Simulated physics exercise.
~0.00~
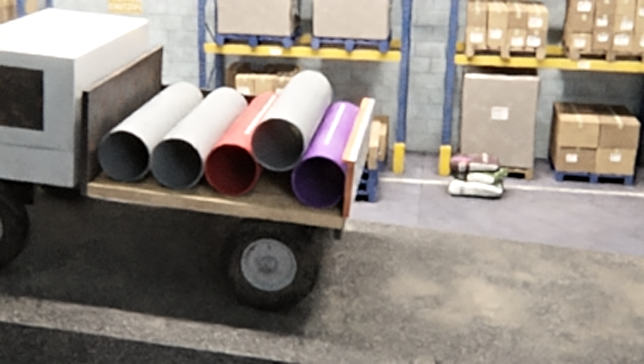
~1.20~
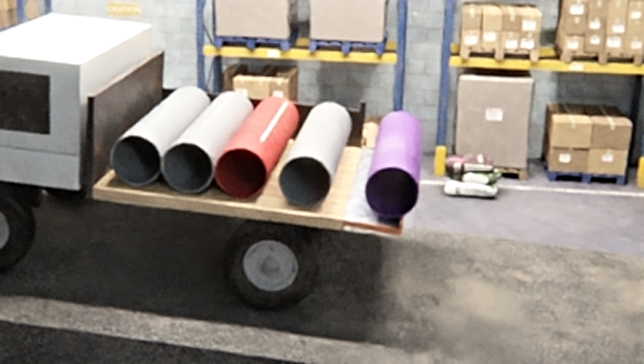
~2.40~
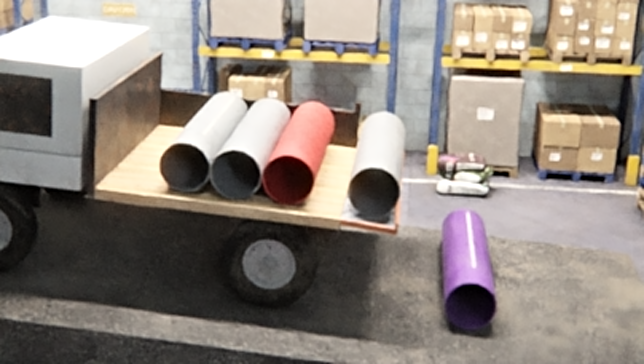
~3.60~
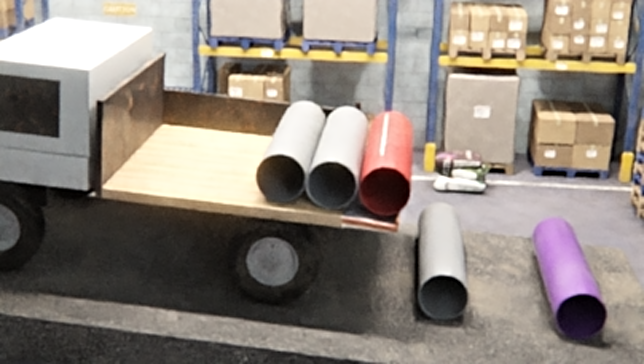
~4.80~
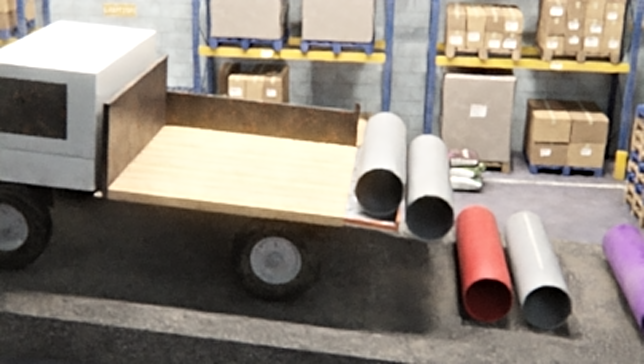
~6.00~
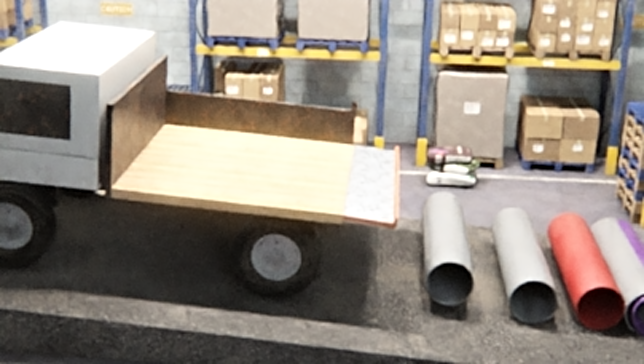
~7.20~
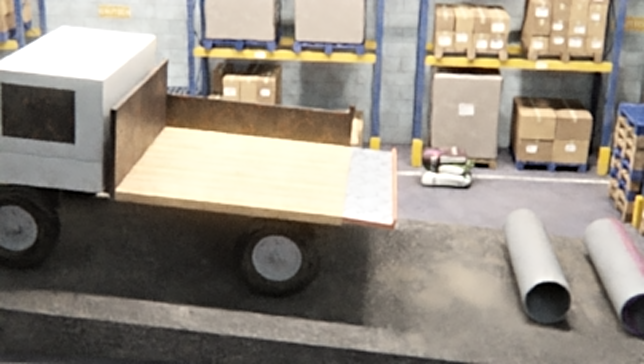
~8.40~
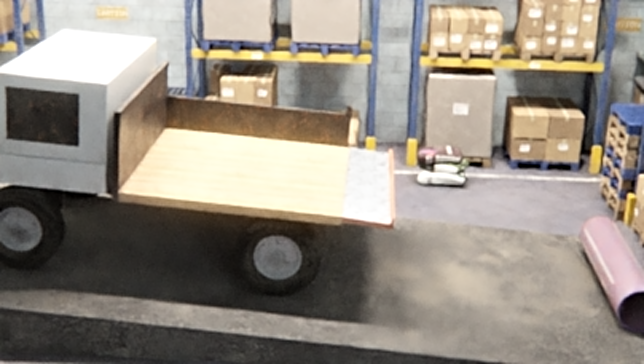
Five large pipes, three grey, one red and one purple, lie across the wooden bed of a pale truck in a warehouse, seen from the side and slightly above, with shelves of boxes behind. The tailgate at the right end drops open, and the purple pipe rolls onto it and falls to the dark floor. A grey pipe follows, then the red one, and finally the last two grey ones. The fallen pipes roll away to the right and out of view, leaving the bed empty and one purplish pipe visible at the right edge.
